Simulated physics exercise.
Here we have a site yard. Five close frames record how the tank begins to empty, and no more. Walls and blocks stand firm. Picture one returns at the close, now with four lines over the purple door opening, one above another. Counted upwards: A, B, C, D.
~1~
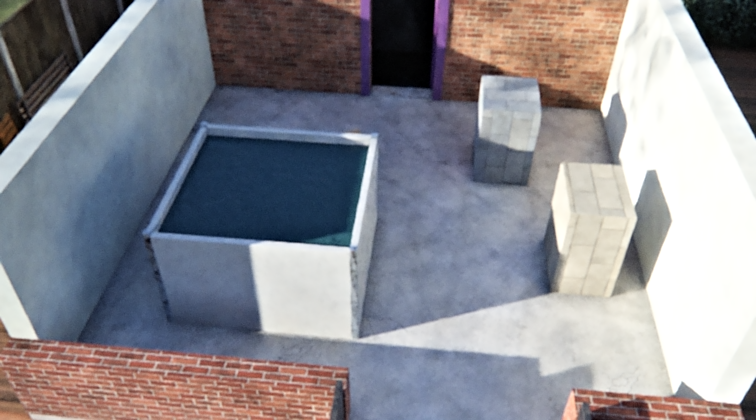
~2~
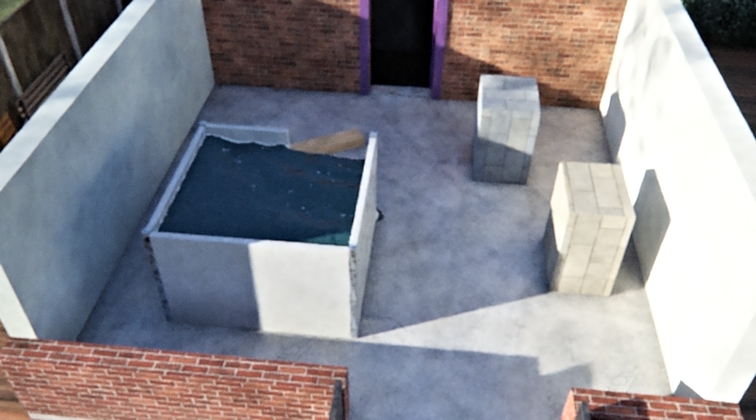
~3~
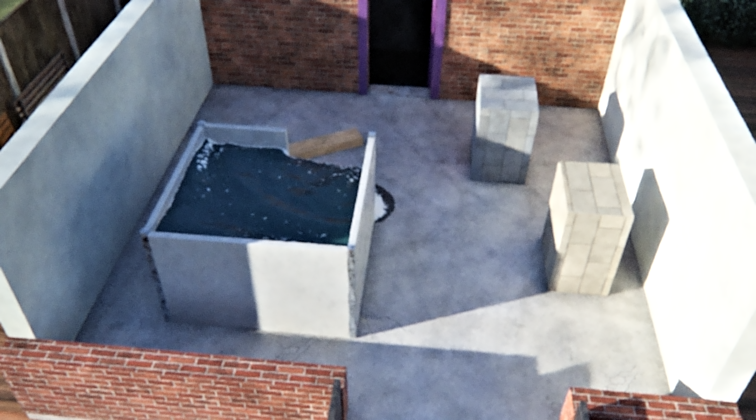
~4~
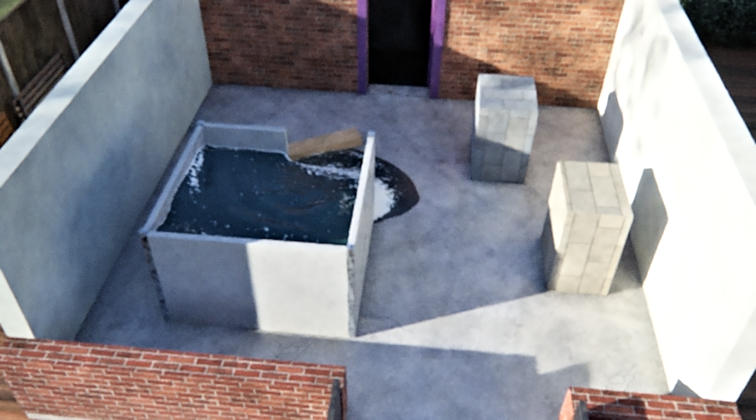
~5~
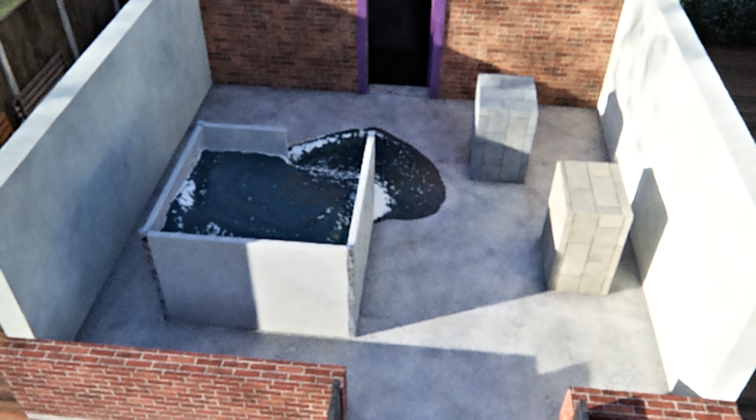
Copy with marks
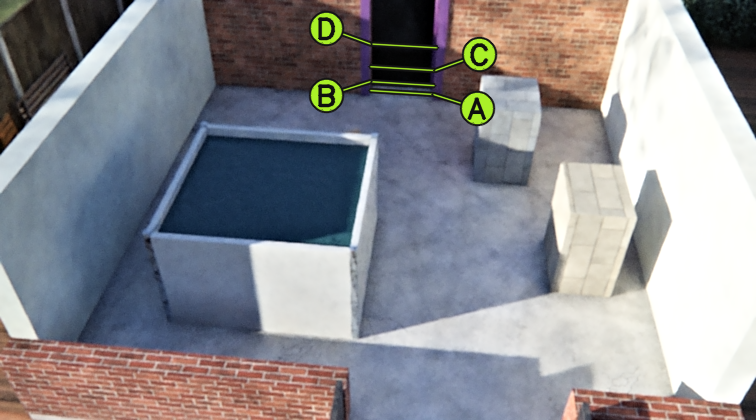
Dark water poured out through the back of a square, pale-walled tank in a walled yard, a brown plank showing by the gap before the spreading, foam-flecked puddle widened rightward across the grey ground.
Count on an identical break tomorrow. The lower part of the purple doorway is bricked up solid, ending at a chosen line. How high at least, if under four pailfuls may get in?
Mark C just does it.
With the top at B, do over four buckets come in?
Yes, that goes wrong.
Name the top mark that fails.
It is B.
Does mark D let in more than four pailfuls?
No, that is safe.
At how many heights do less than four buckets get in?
Two.
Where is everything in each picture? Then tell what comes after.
In the first frame, water in the tank at rest, its middle at (272, 188); foot of the purple doorway at (401, 97); open gate at (460, 374).
In the second frame, water covers 1 % of the ground, its front hidden from here.
In the third frame, water covers 3 % of the ground, its front hidden from here.
In the fourth frame, 7 % of the ground under water, visible out to (406, 185).
In the fifth frame, 12 % of the ground under water, visible out to (376, 131).
In lime, A at (401, 92); B at (402, 83); C at (402, 68); D at (403, 45); from the bottom up A, B, C, D.
For mark A, dozens of bucketfuls pour in.
For mark B, some 20 bucketfuls get in.
For mark C, a splash gets over, under a bucket.
For mark D, nothing gets over.
